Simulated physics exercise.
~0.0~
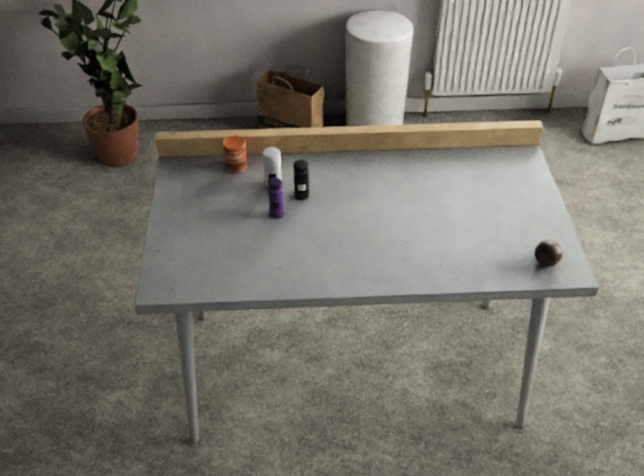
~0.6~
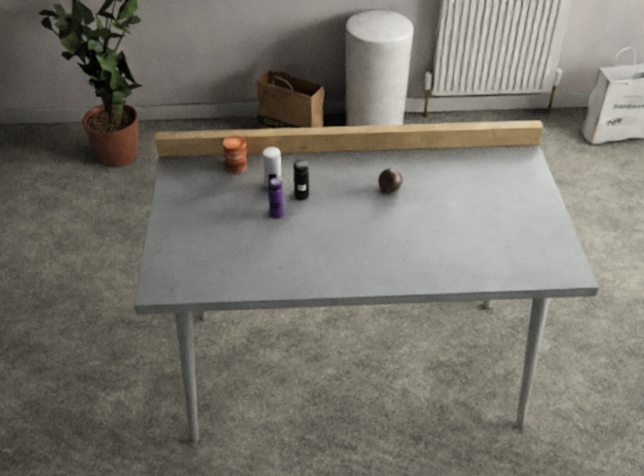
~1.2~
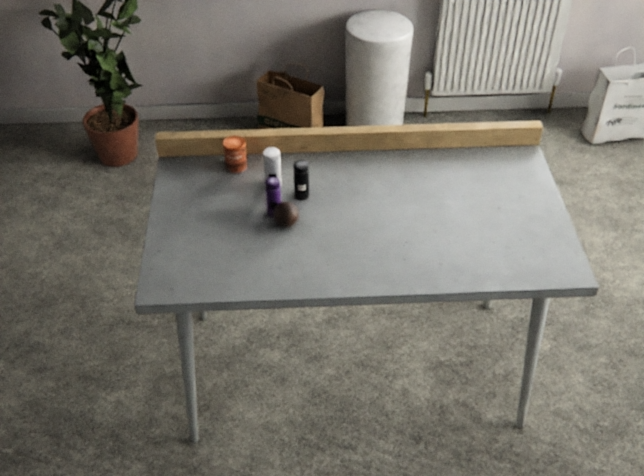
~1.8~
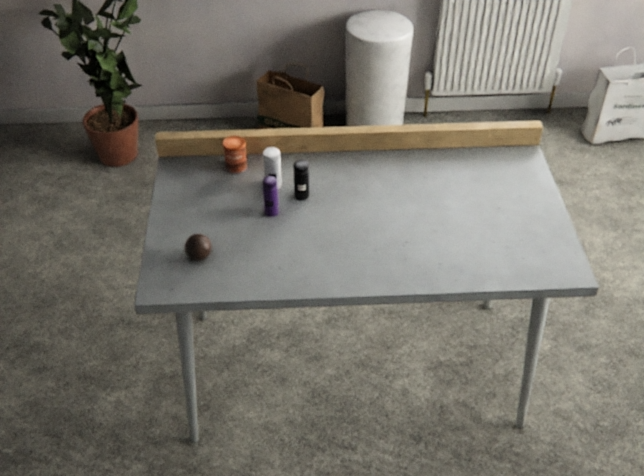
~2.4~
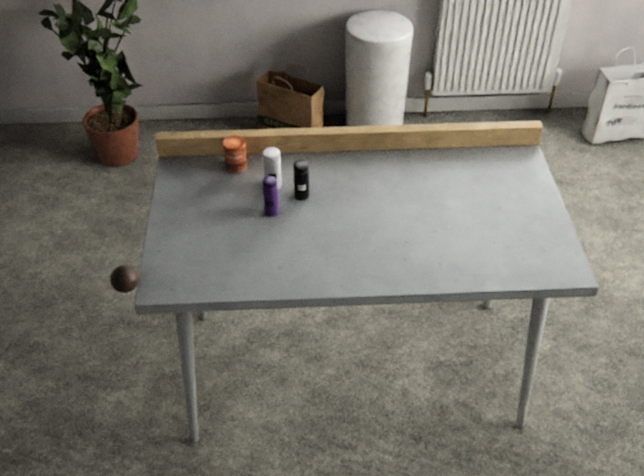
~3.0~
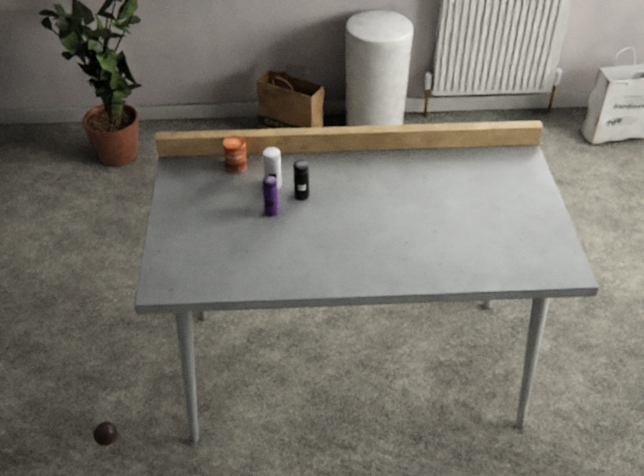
A dark brown ball sits near the right end of a grey table, seen from above in a carpeted room with a potted plant, a paper bag, a white bin and a radiator behind. Toward the back left, by a wooden rail, stand an orange tin and white, black and purple shakers. The ball rolls left and toward the rail, then comes away from it and meets the purple shaker, which shifts slightly but stays upright. The ball carries on left, leaves the table's left edge and drops to the carpet. The white shaker and the others remain standing.
